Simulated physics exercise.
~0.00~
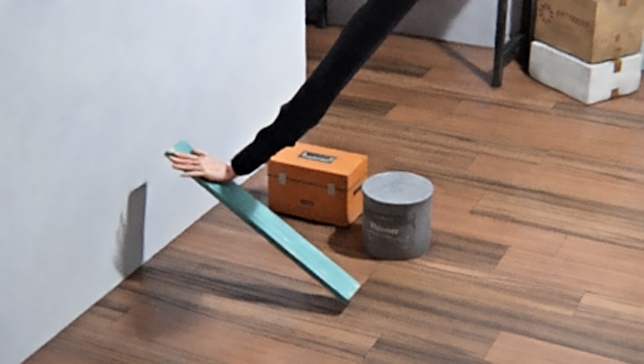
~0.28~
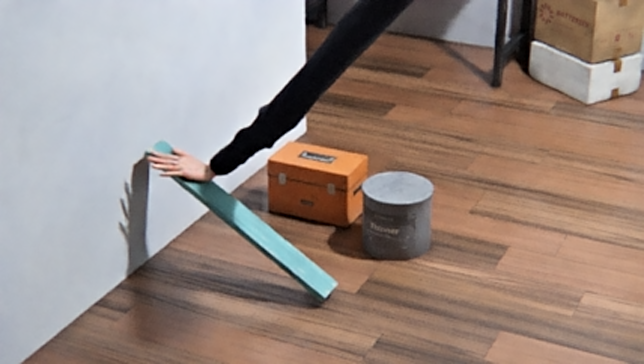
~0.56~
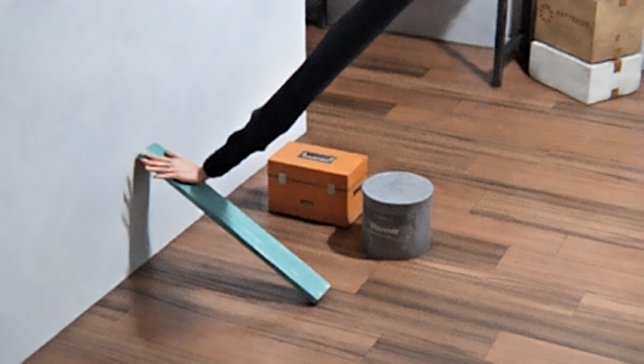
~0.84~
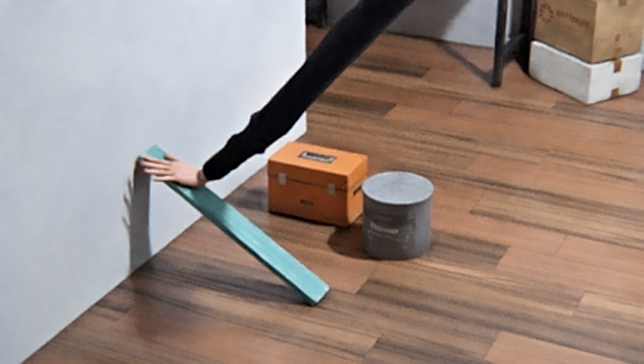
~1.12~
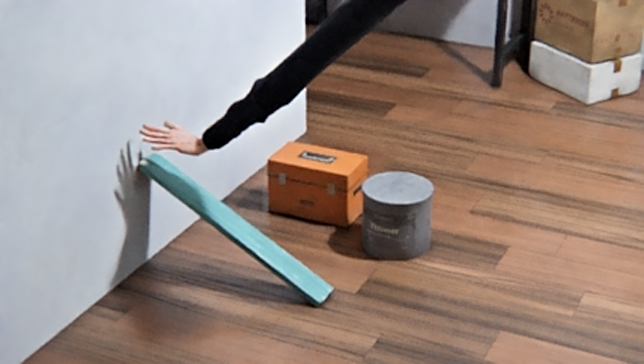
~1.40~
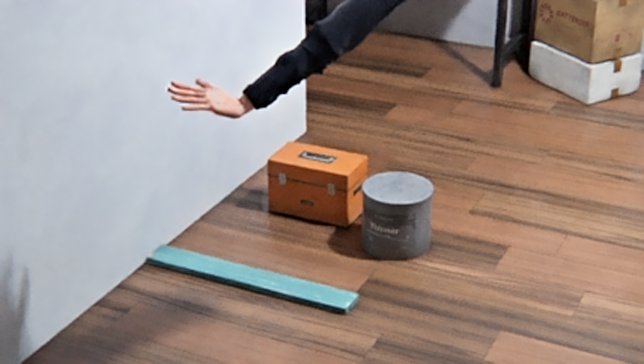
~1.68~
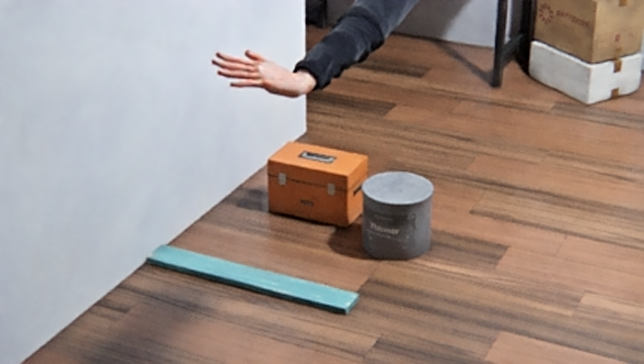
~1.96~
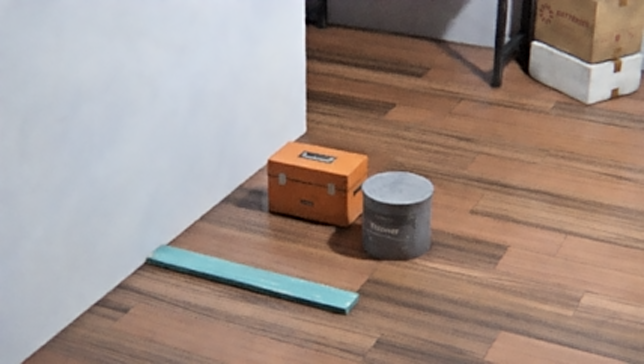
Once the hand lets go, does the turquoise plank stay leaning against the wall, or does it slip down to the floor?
The turquoise plank slips down and comes to rest flat on the floor.
The clip shows a hand leaning a turquoise plank against a bare wall beside an orange toolbox and a grey pail, then letting go and drawing back. The plank slips down and ends lying flat on the floor, while the toolbox and pail stay in place.
